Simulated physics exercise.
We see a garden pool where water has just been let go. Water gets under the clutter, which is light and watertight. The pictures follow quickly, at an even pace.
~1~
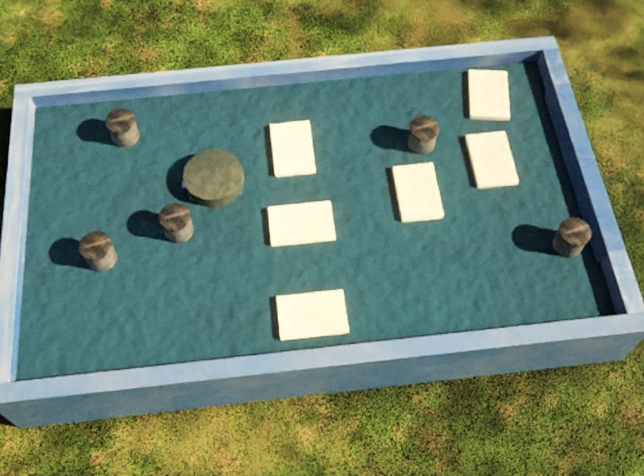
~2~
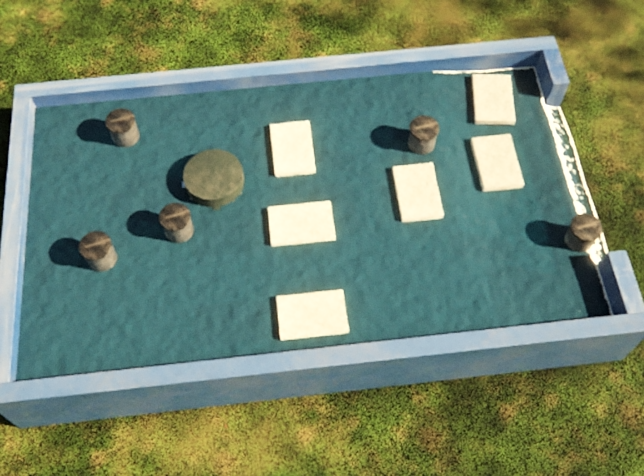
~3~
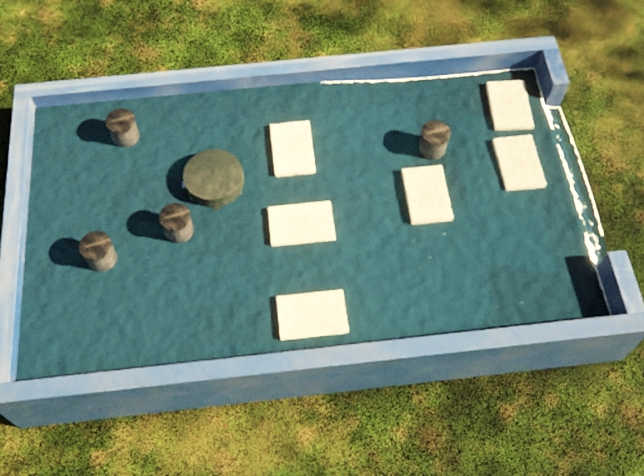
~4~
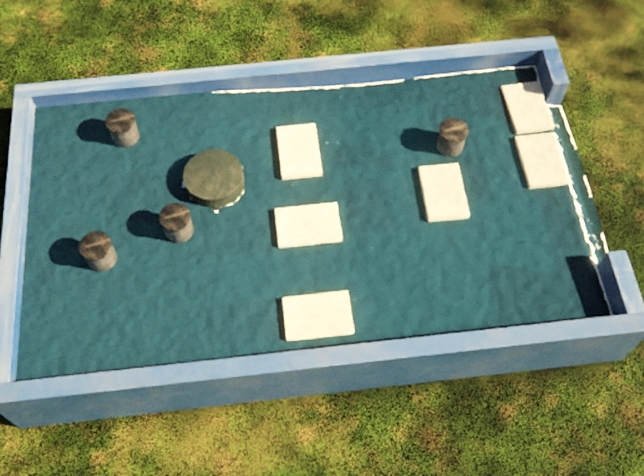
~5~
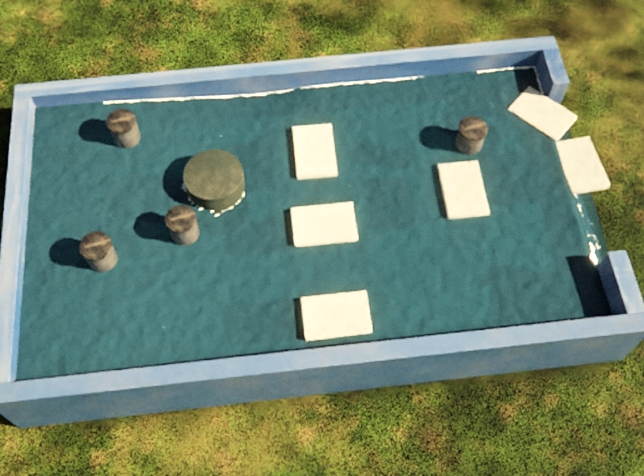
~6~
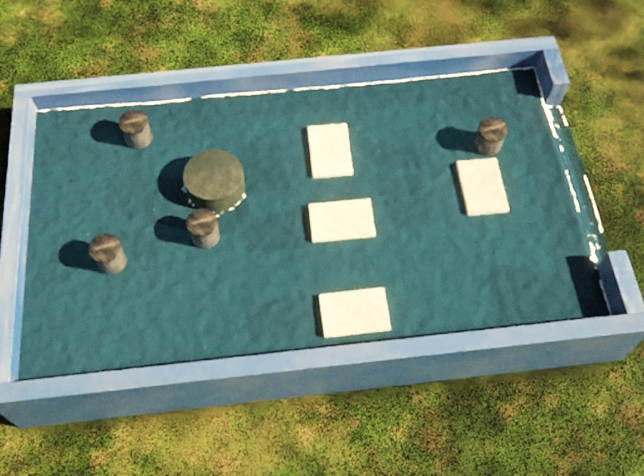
At the start, white rectangular floats and brown cylindrical objects rest on a walled garden pool around a round green block. A gap opens in the right wall, and the nearest cylinder slips out, followed by two floats, one turning, while the rest drift slightly right and the block stays put.
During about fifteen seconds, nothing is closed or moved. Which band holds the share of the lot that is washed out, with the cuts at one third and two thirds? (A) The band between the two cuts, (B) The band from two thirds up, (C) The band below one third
Answer: B.
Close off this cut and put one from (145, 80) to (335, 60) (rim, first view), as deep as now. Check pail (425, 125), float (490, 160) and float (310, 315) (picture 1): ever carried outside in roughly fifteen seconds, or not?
One after the other: Out, still in, inside.
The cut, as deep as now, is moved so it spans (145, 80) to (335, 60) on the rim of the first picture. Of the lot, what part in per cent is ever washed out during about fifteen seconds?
I'd guess around 50 percent.
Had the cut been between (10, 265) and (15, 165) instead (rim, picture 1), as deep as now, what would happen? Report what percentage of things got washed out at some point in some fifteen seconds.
Something like 40 percent.
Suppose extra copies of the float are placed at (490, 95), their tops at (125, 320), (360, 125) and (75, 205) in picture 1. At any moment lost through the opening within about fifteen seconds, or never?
Note - in order: Retained / out of the scene / retained.
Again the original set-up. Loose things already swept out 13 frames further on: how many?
Tally: 5.
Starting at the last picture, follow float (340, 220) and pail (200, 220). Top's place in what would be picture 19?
Close to (474, 201) and (314, 181).
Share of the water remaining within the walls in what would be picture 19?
Roughly 62 in a hundred.
A moment on, 3 of 11 are out; 8 afloat.
Next, 5 of 11 are out; 6 afloat.
Later, 7 of 11 are out; 4 afloat.
In the end, 8 of 11 are out; 3 afloat.
